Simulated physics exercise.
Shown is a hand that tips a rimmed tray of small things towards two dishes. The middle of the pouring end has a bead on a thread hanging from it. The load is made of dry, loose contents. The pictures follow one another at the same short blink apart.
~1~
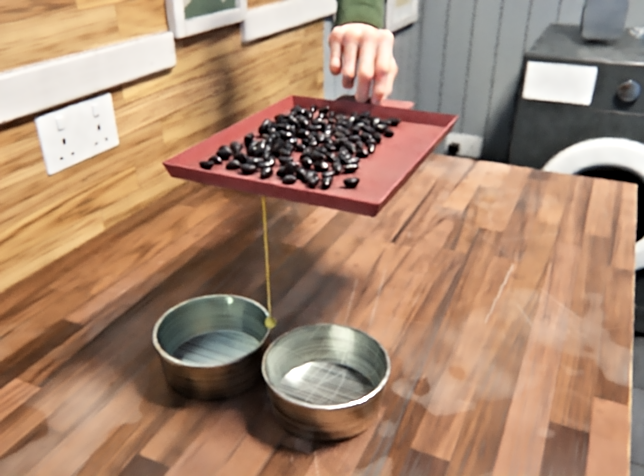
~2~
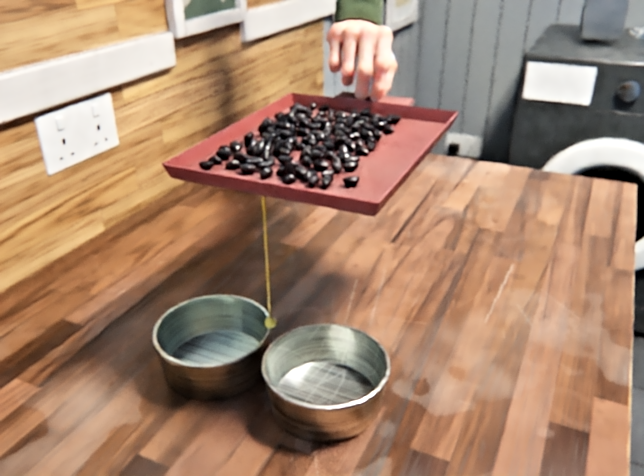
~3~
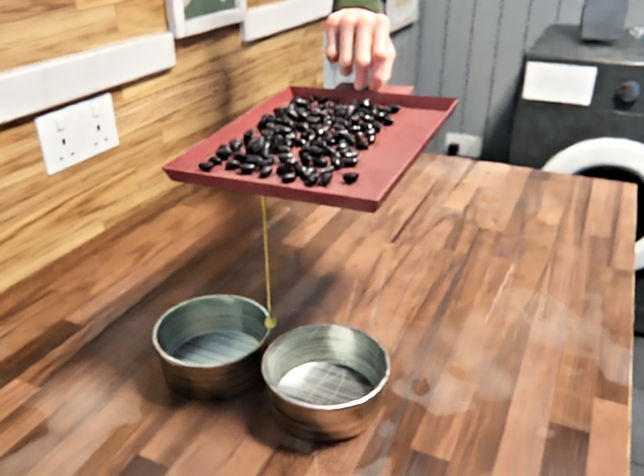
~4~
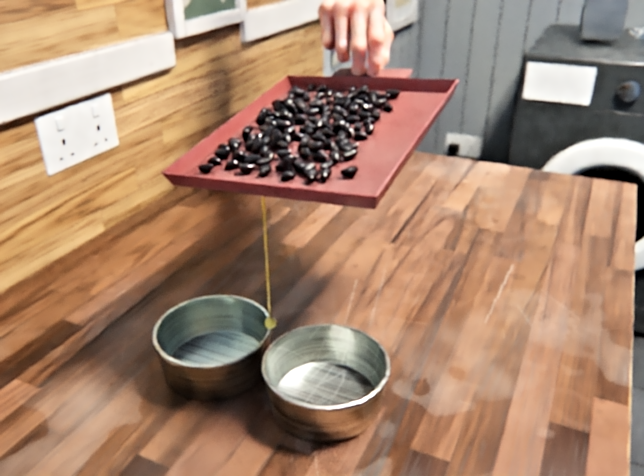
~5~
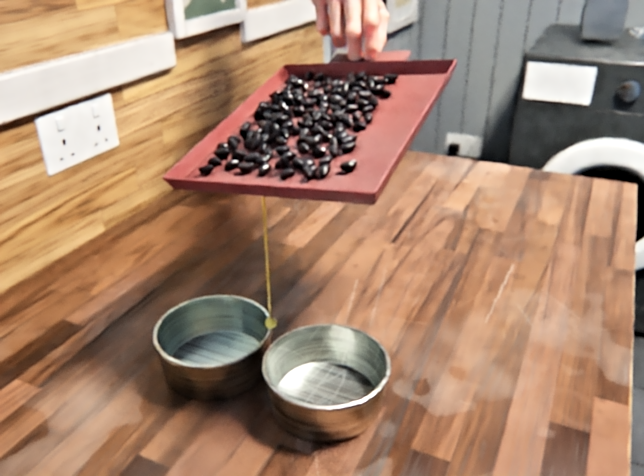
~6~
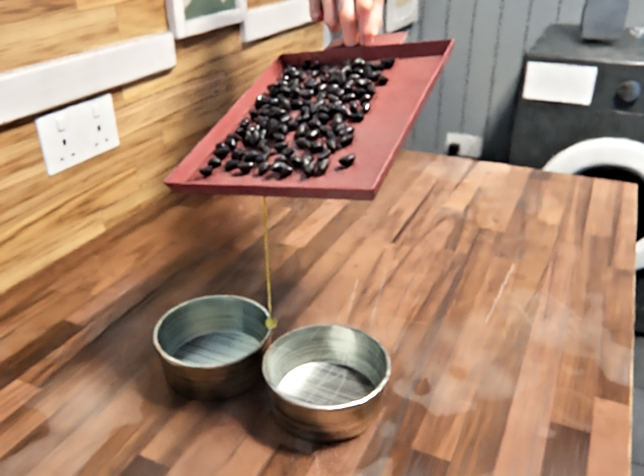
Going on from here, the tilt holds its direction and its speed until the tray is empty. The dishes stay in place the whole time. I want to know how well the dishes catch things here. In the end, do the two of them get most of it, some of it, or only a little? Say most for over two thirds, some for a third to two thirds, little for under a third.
They get most of it.
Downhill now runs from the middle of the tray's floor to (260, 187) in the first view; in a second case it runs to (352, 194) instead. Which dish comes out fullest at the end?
So the first heading gives the leftward dish, the second gives the rightward dish.
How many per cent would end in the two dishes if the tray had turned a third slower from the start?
Estimate: Some 80 %.
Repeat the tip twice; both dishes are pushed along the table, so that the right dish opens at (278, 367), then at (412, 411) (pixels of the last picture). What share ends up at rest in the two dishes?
Trial 1 around 80 percent, trial 2 around 0 percent.
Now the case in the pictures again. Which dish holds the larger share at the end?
The winner: The left side.
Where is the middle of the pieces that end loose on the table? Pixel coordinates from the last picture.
Somewhere about (91, 334), I'd say.
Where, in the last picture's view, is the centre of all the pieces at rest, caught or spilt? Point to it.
Around (203, 354), give or take.
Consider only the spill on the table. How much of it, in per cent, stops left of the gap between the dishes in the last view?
Close to 100 per cent of the spill, I think.
Soon, tray tipped steeply; nearly all on the tray; a stray few in the air.
A while on, tray tipped right over; about a quarter on the tray; about a third in the left dish; a small part outside both; about a quarter in the air.
Towards the end, tray tipped past a quarter turn; most in the left dish; about a quarter outside both.
Finally, tray tipped past a quarter turn; none in the right dish; most in the left dish; about a quarter outside both.
